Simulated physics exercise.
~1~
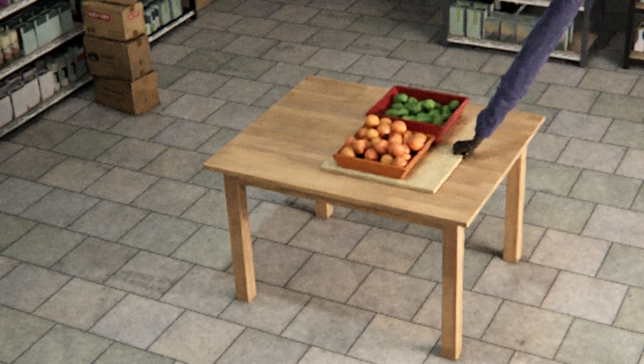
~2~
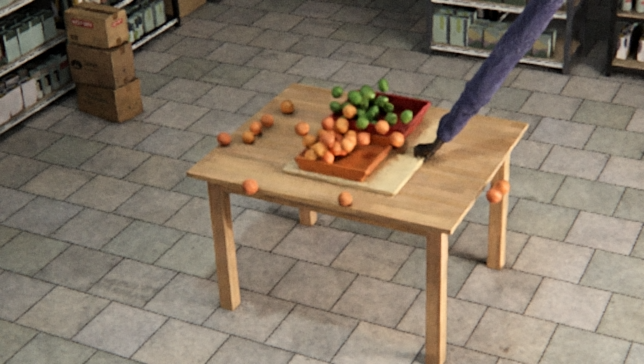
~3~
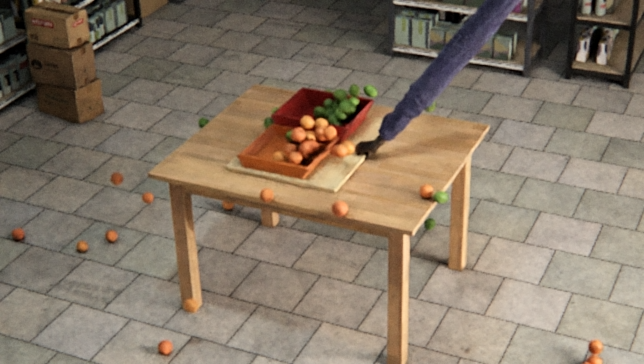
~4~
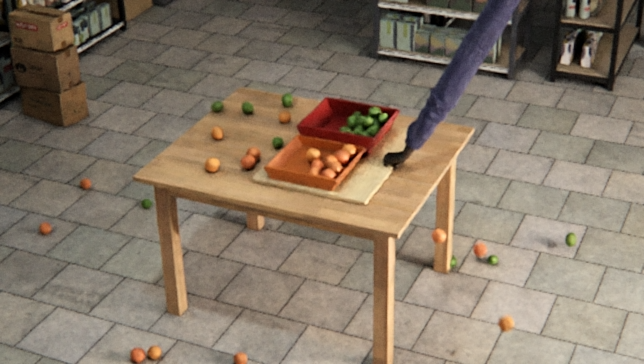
A gloved hand shakes two baskets on a table, scattering oranges and limes onto the floor.
